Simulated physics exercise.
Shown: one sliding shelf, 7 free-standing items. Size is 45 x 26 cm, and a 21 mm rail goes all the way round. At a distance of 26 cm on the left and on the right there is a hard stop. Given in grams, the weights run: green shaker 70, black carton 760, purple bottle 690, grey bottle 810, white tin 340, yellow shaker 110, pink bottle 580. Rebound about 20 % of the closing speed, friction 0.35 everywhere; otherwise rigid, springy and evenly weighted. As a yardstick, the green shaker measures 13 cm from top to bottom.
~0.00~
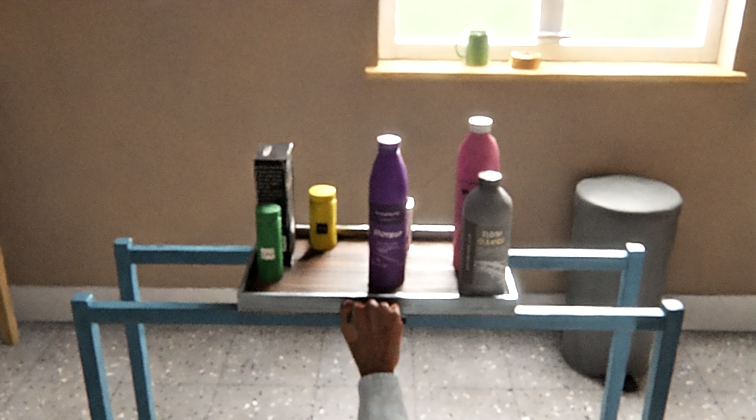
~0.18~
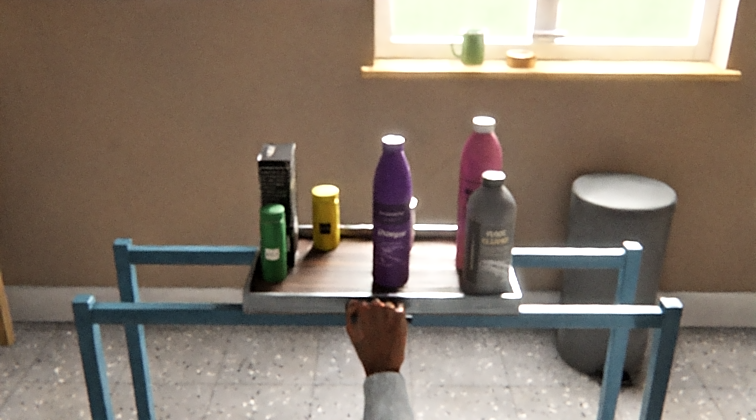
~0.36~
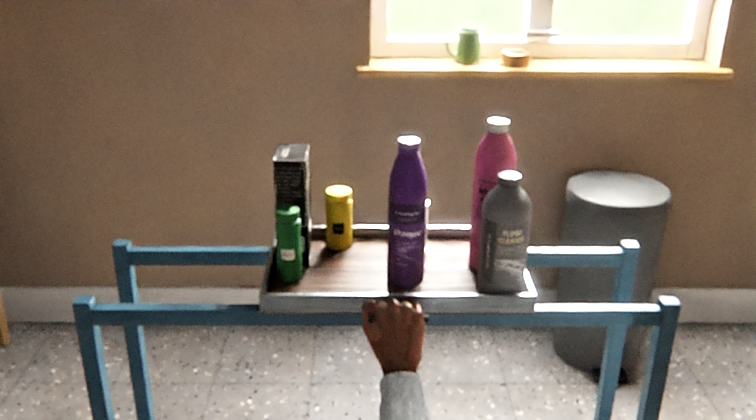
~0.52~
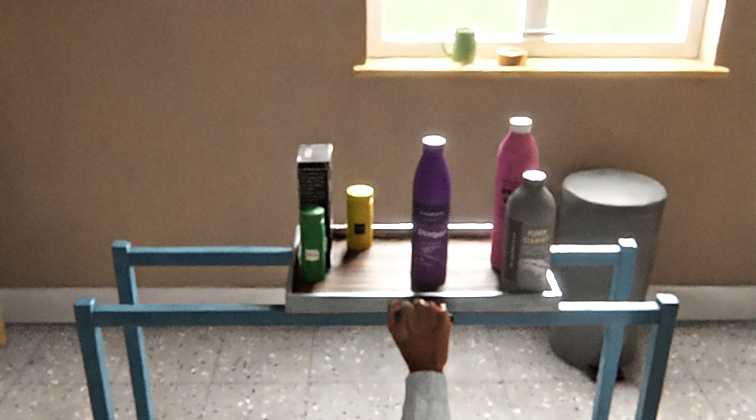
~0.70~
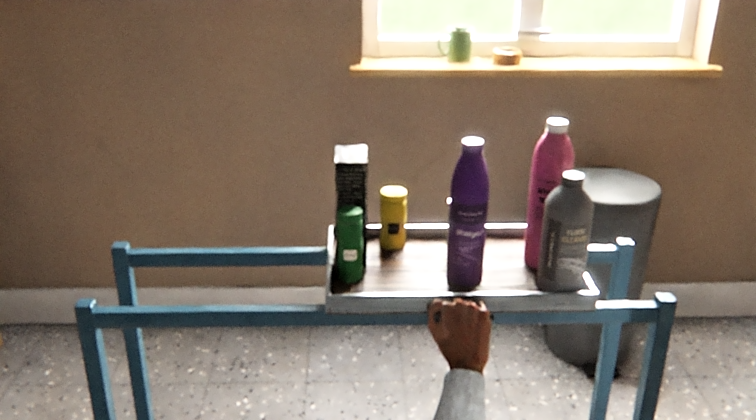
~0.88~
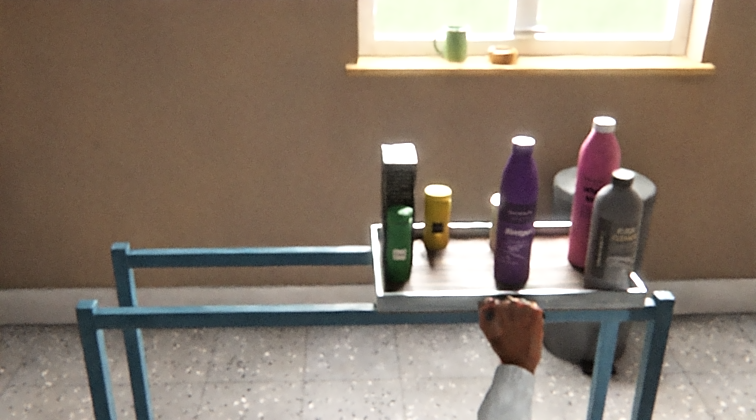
In a bare room with a tan wall, a speckled floor and a sunlit window, a blue frame is seen from the front and slightly above. On its rails sits a shallow tray holding a black carton, green and yellow shakers, a mostly hidden white tin, and purple, pink and grey bottles, with a grey bin behind. A hand at the front edge slides the tray right, slowly then faster, while the view drifts slightly.
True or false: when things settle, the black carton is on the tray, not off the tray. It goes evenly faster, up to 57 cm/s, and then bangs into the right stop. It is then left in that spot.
True.
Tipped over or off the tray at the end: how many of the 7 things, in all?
Count: 5.
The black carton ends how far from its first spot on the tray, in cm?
About 16 cm.
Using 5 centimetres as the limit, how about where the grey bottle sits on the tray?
Outcome for the grey bottle: In place.
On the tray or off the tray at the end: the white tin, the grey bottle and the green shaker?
Observed: White tin remains in bounds; grey bottle remains in bounds; green shaker remains in bounds.
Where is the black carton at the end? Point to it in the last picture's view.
It comes to rest near (495, 245).
After 1.28 s, tray moved 26 cm right; black carton leaning 37° near (461, 206); green shaker leaning 38°; purple bottle leaning 22°.
After 1.88 s, tray moved 26 cm right; black carton on its side near (495, 245); green shaker on its side; yellow shaker on its side.
After 3.18 s, tray moved 26 cm right; pink bottle now off the tray; black carton on its side near (495, 245); green shaker on its side.
At rest (3.5 s), off the tray, pink bottle; tipped over on the tray, green shaker, black carton, purple bottle and yellow shaker; not toppled but over 5 cm from the start, white tin; the last one in place, give or take 5 cm. In the last view, black carton near (495, 245).
